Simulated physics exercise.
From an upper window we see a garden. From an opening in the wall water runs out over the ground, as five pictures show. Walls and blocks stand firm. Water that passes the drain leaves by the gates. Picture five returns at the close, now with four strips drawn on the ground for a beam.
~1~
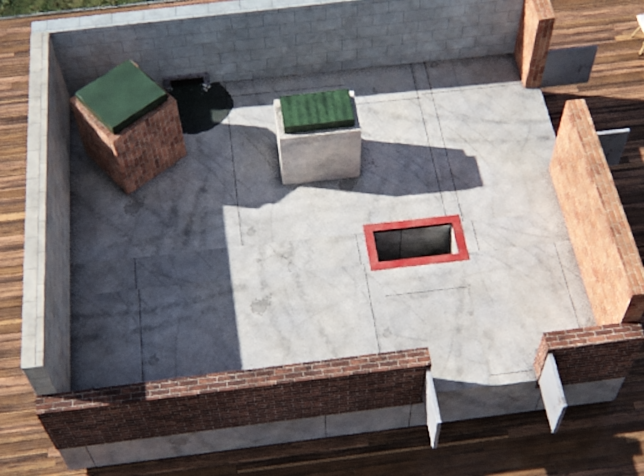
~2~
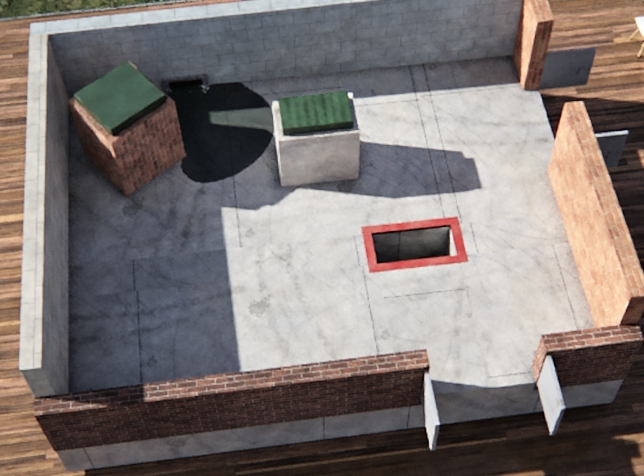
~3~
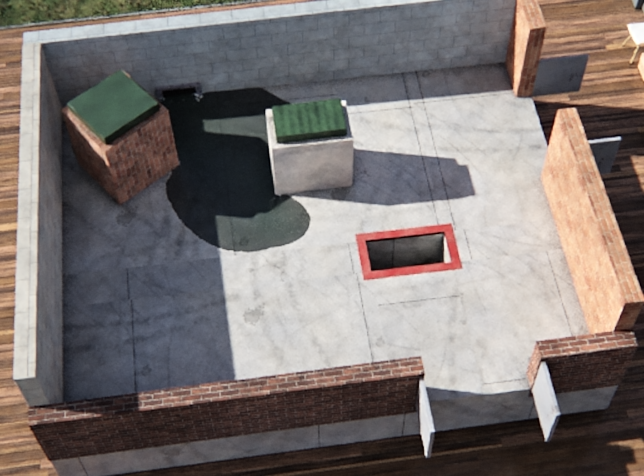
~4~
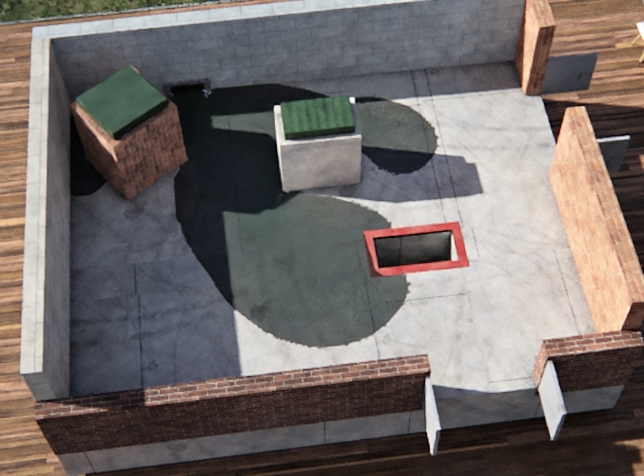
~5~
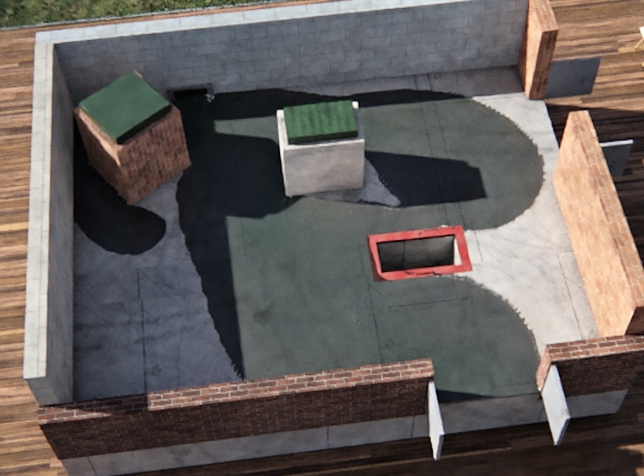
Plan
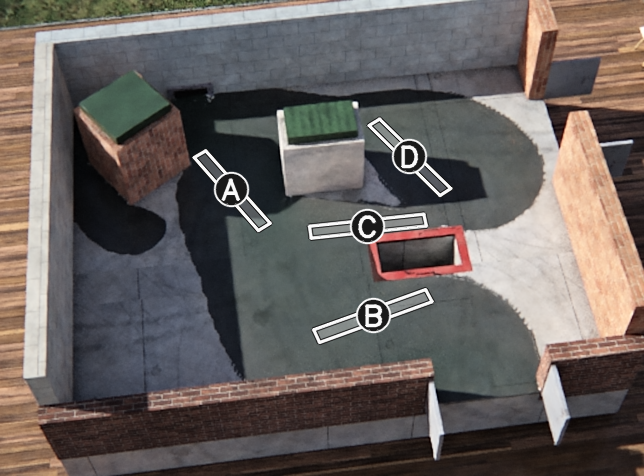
Dark water spreads from a small outlet at the back wall of a walled, pale-paved garden seen from an upper window. A brick block and a white block, both green-topped, stand toward the back, with a red-rimmed drain pit right of centre and open gates at front and right. The water rounds the white block, widens forward and rightward, and reaches the pit, while the view shifts slightly.
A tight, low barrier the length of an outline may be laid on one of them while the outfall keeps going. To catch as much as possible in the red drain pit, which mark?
B beats the others.
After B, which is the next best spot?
Spot D.
In white, A from (200, 154) to (264, 226); B from (316, 336) to (428, 295); C from (310, 232) to (425, 220); D from (374, 122) to (445, 192).
Choosing A, about 17 % of the stream goes into the red drain pit, about 81 % out by the gates.
Choosing B, about 39 % of the stream goes into the red drain pit, about 58 % out by the gates.
Choosing C, about 13 % of the stream goes into the red drain pit, about 86 % out by the gates.
Choosing D, about 26 % of the stream goes into the red drain pit, about 73 % out by the gates.
